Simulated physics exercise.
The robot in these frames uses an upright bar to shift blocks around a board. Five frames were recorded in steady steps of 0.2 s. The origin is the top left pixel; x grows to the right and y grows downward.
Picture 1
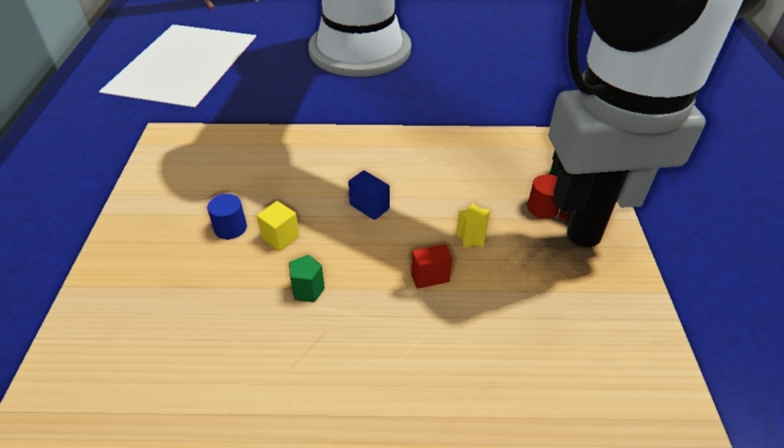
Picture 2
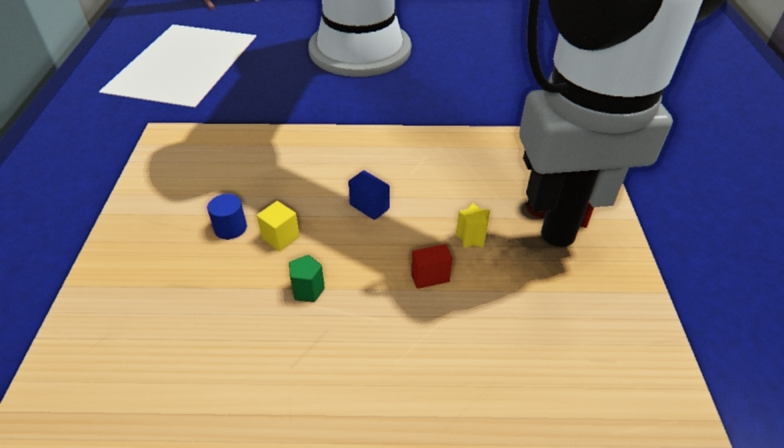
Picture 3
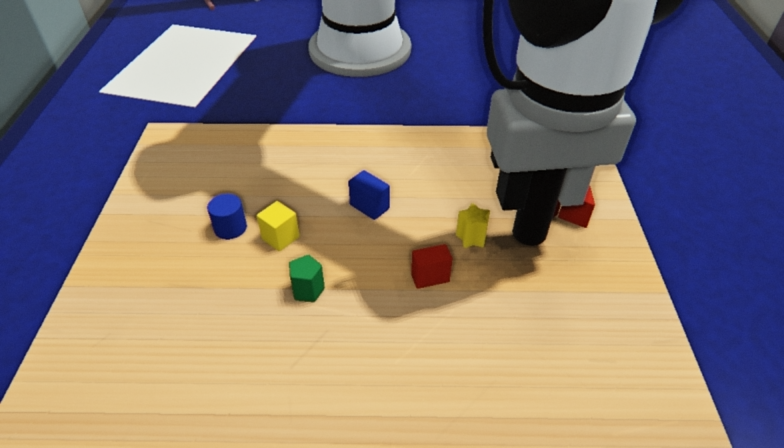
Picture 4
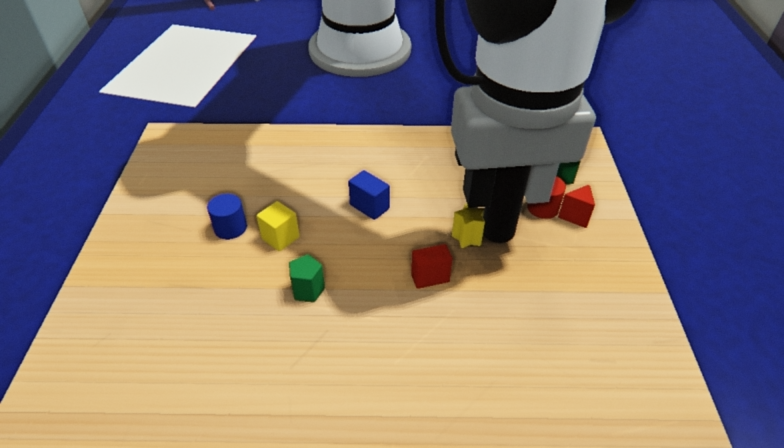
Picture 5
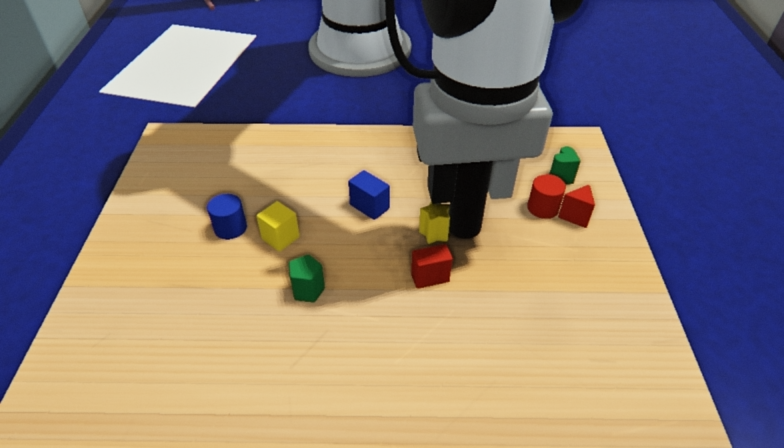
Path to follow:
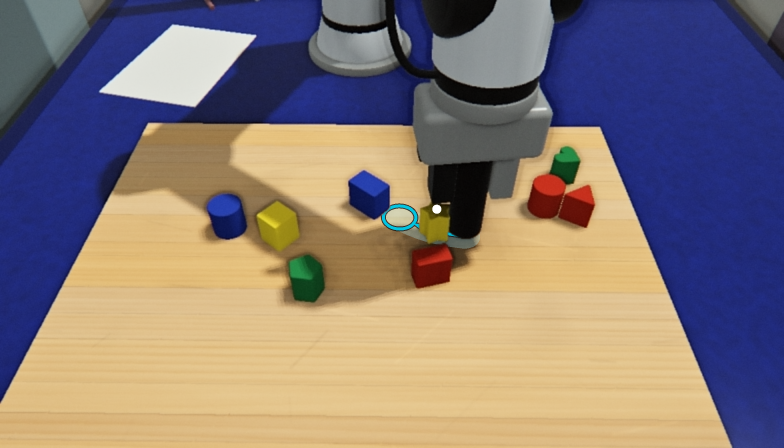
A robot arm with a black upright bar swept left across a wooden board of colored blocks, reached the yellow star, and pushed it left until it sat just above the red block.
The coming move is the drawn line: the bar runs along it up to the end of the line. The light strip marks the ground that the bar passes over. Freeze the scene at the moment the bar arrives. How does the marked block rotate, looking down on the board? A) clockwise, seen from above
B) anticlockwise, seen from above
I'll go with B - anticlockwise, seen from above.
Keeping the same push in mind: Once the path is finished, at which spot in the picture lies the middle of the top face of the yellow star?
In the picture, it is at (373, 200).
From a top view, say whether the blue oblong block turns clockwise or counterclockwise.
Clockwise, from overhead.
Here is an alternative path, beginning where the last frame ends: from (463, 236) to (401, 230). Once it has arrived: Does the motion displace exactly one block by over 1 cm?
I'd say yes.
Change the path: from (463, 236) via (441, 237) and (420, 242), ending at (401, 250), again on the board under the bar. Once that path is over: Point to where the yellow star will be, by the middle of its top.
Its top centre is at about (382, 210).
Drawn move, from (463, 236) through (440, 232) and (419, 226) to (400, 217); the dot is on the yellow star.
The first path, step by step. Halfway along, bar at (429, 221); yellow star at (401, 203).
At the end, bar at (400, 208); blue oblong block at (358, 179), turned 20° clockwise; red oblong block still; yellow star at (373, 200), turned 30° anticlockwise.
